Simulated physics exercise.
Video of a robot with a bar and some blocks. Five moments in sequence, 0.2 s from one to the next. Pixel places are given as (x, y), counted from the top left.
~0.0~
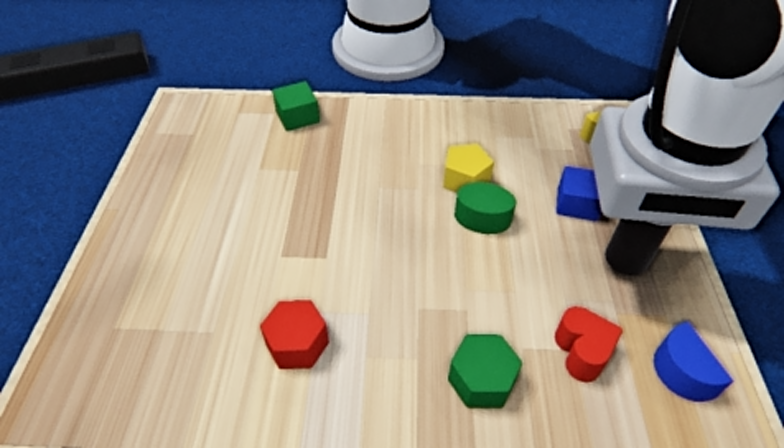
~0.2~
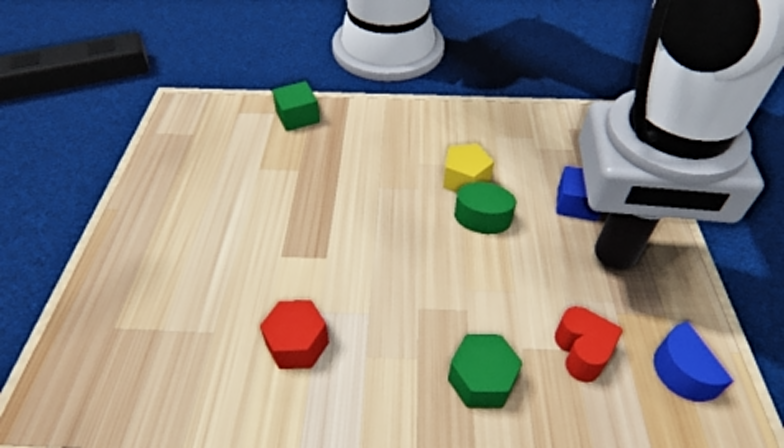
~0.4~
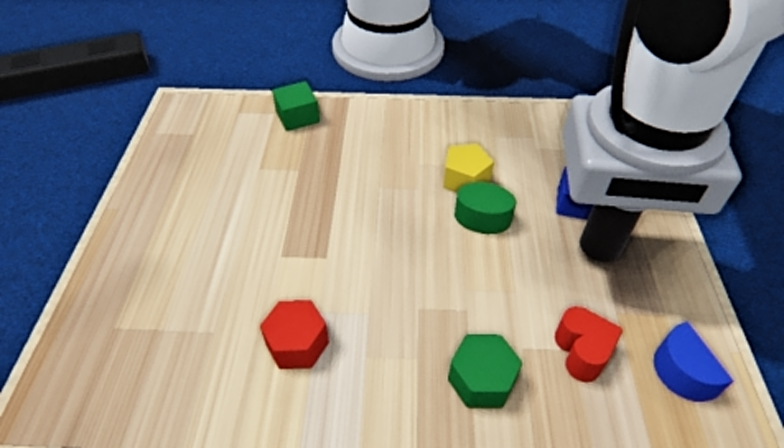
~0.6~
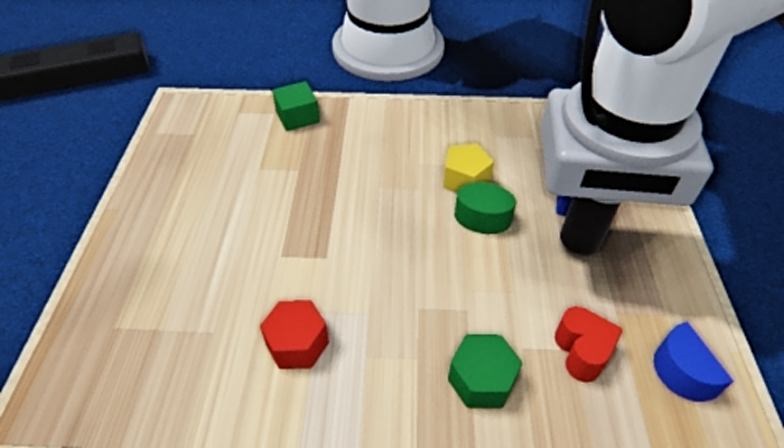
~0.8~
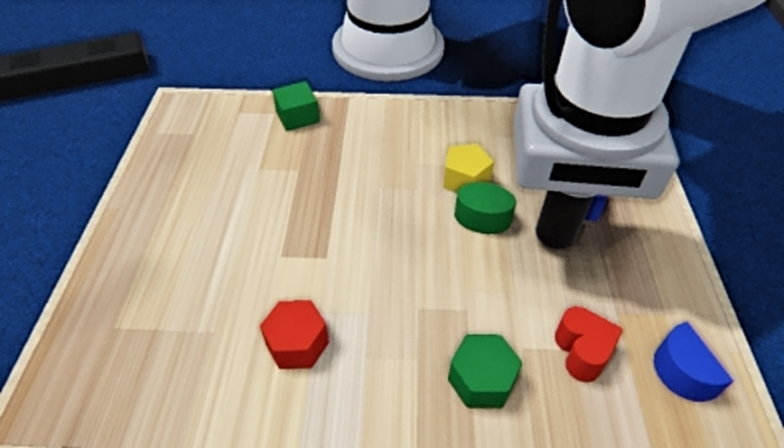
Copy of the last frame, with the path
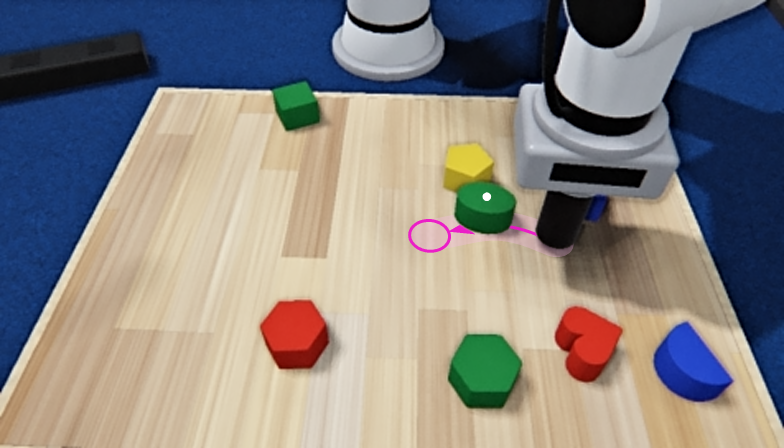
A robot arm moves its black bar slowly left above the board while the blocks stay still.
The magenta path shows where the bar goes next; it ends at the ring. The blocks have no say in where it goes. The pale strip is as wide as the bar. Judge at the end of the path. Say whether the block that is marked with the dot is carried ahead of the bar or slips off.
Expect to find it next to or behind the bar.
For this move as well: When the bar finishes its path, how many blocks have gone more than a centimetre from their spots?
The push will move one block.
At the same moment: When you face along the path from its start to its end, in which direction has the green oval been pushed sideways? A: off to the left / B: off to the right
The correct letter is B.
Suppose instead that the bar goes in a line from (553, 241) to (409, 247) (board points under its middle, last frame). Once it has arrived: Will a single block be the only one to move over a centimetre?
In short: Yes.
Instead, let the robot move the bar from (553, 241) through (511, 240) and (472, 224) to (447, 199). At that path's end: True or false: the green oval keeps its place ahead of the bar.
It is true.
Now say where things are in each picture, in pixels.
The first picture shows lower end of the bar (626, 259), tops of blocks, green oval (487, 197), blue four-sided block (585, 182).
The second picture shows bar (615, 253), blocks as before.
The third picture shows bar (600, 246), blocks as before.
The fourth picture shows bar (580, 239), blocks as before.
The fifth picture shows bar (556, 233), green oval (487, 197), blue four-sided block hidden.
The drawn path runs from (553, 241) over (512, 227) and (470, 227) to (430, 236); the dot is on the green oval.
On the path given first. One third of the way, bar (513, 219); green oval (468, 192).
Two thirds of the way, bar (469, 220); green oval (429, 184), turned 25° clockwise.
At the end, bar (430, 228); green oval (410, 181), turned 70° clockwise; blue four-sided block not moved.
